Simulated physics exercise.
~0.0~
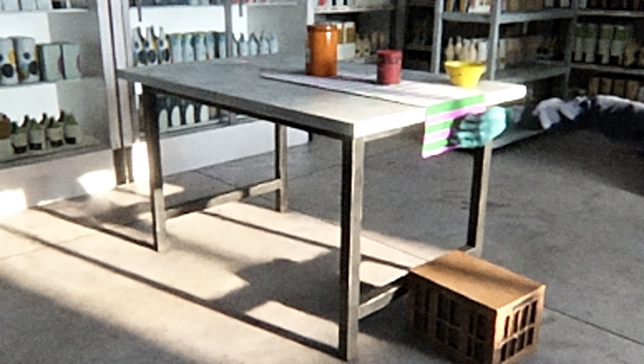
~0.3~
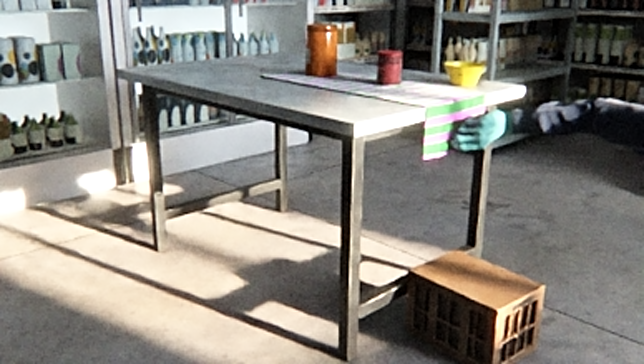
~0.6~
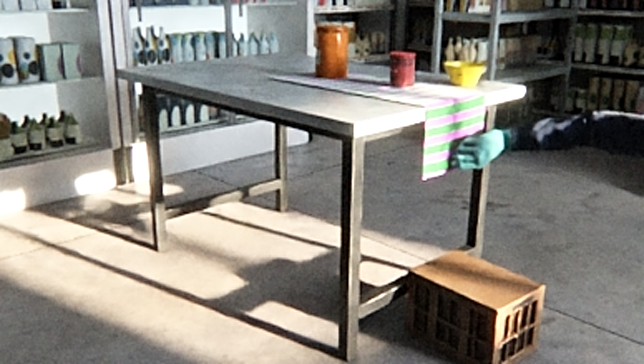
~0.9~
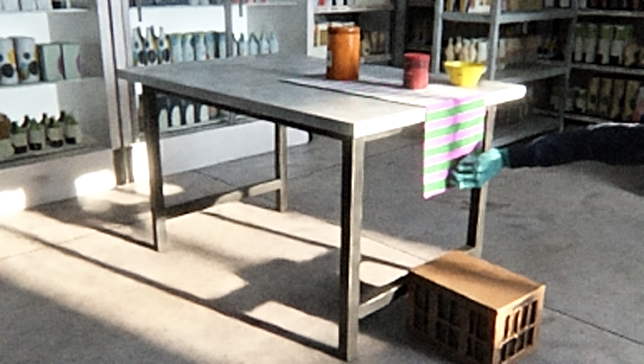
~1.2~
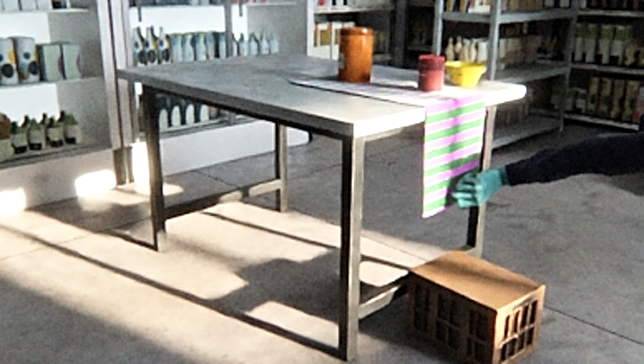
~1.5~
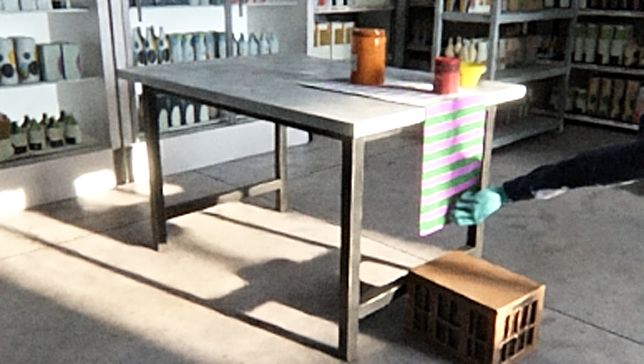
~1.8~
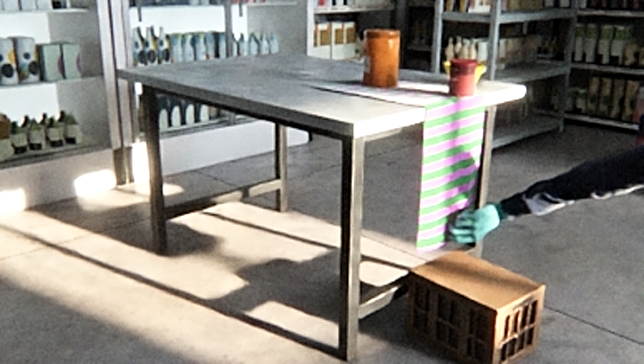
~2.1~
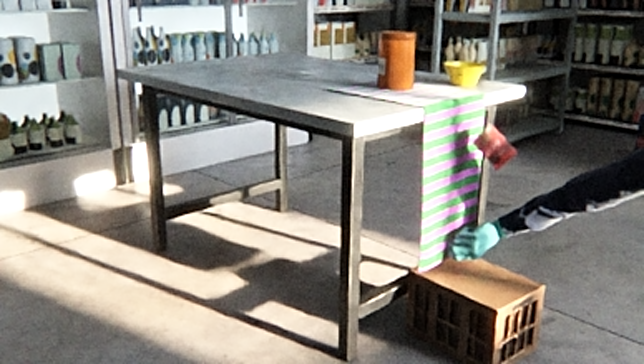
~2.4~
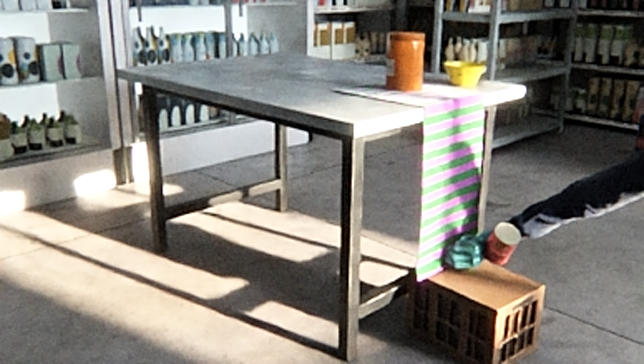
A green striped scarf is drawn down over the end of a table by a gloved hand, carrying an orange canister and a red tin rightward, until the tin tips off and falls toward the brown crate, while the canister and yellow bowl remain on top.
